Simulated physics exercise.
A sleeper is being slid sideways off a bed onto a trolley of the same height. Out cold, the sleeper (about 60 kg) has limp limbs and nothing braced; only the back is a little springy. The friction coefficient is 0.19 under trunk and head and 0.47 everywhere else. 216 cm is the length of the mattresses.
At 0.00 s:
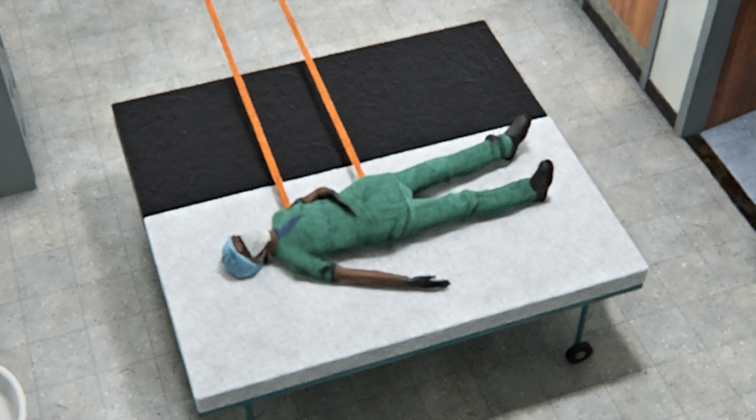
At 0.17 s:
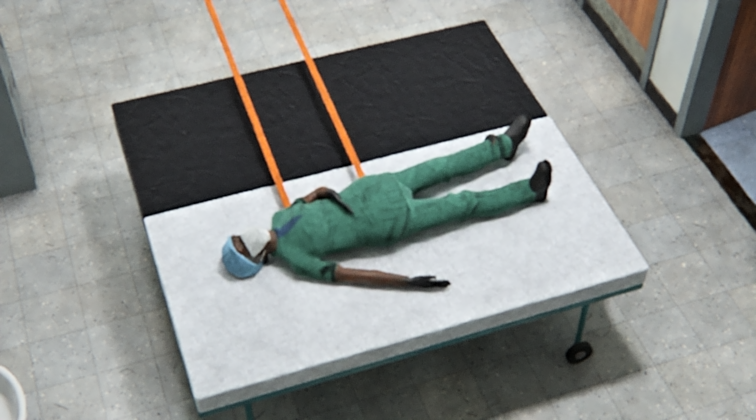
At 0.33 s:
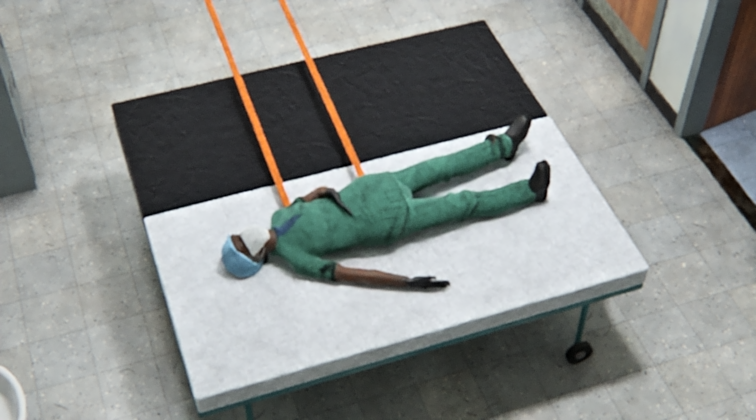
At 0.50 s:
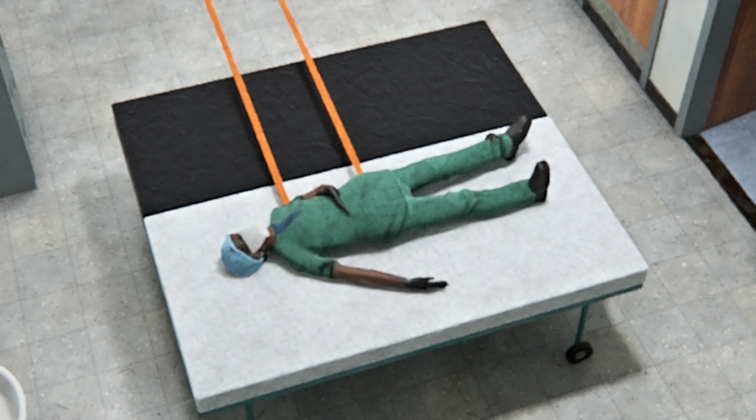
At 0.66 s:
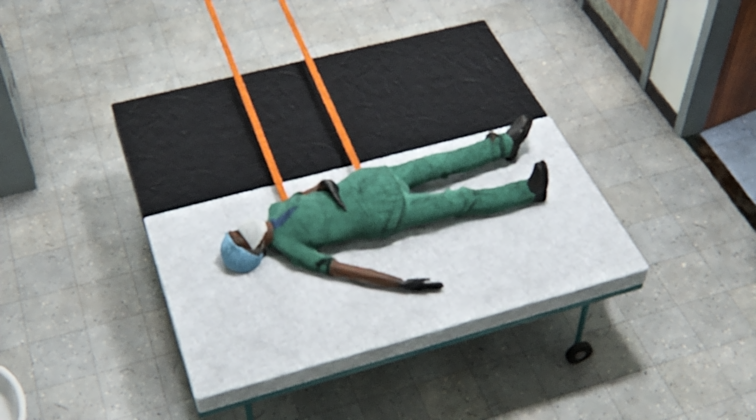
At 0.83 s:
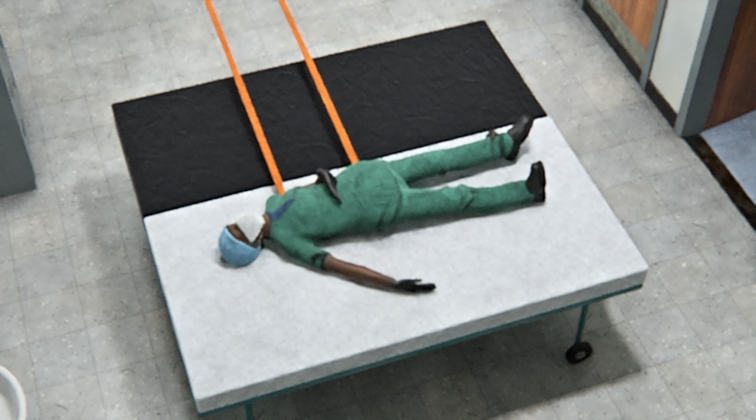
Person in green scrubs and blue cap lying limp on a white surface, hips shifting slightly toward the black section with orange straps.
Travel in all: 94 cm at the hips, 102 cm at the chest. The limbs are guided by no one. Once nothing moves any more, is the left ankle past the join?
Yes.
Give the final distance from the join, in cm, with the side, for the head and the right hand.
Head past by 60 cm, right hand short by 16 cm.
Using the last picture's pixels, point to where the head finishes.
(183, 107).
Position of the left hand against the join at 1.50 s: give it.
Position: Approx. 20 cm past.
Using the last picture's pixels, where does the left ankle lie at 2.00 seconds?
Around (469, 143).
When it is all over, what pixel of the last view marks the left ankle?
Look roughly at (442, 123) in the final picture.
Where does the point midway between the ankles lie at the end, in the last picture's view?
I'd say somewhere around (436, 145).
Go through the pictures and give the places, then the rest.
In the first frame, left ankle (502, 145), left hand (342, 204), right knee (460, 207); hips 0 cm across so far.
In the second frame, left ankle (502, 145), left hand (342, 204), right knee (460, 207); hips 0 cm across so far.
In the third frame, left ankle (502, 145), left hand (341, 204), right knee (459, 207); hips 1 cm across so far.
In the fourth frame, left ankle (503, 144), left hand (340, 202), right knee (458, 206); hips 3 cm across so far.
In the fifth frame, left ankle (503, 144), left hand (337, 197), right knee (457, 204); hips 6 cm across so far.
In the sixth frame, left ankle (504, 143), left hand (333, 189), right knee (455, 201); hips 10 cm across so far.
After 1.00 s the left ankle is 21 cm short of the join, near (504, 143) in the last picture's view; the left hand 26 cm short of the join.
After 1.50 s the left ankle is 20 cm short of the join, near (495, 145) in the last picture's view; the left hand 21 cm past the join.
After 2.00 s the left ankle is 12 cm short of the join, near (469, 143) in the last picture's view.
When all is still (3.8 s), head crosses the join; left hand crosses the join; right hand stops short of the join; left ankle crosses the join; right ankle stops short of the join; right knee crosses the join.
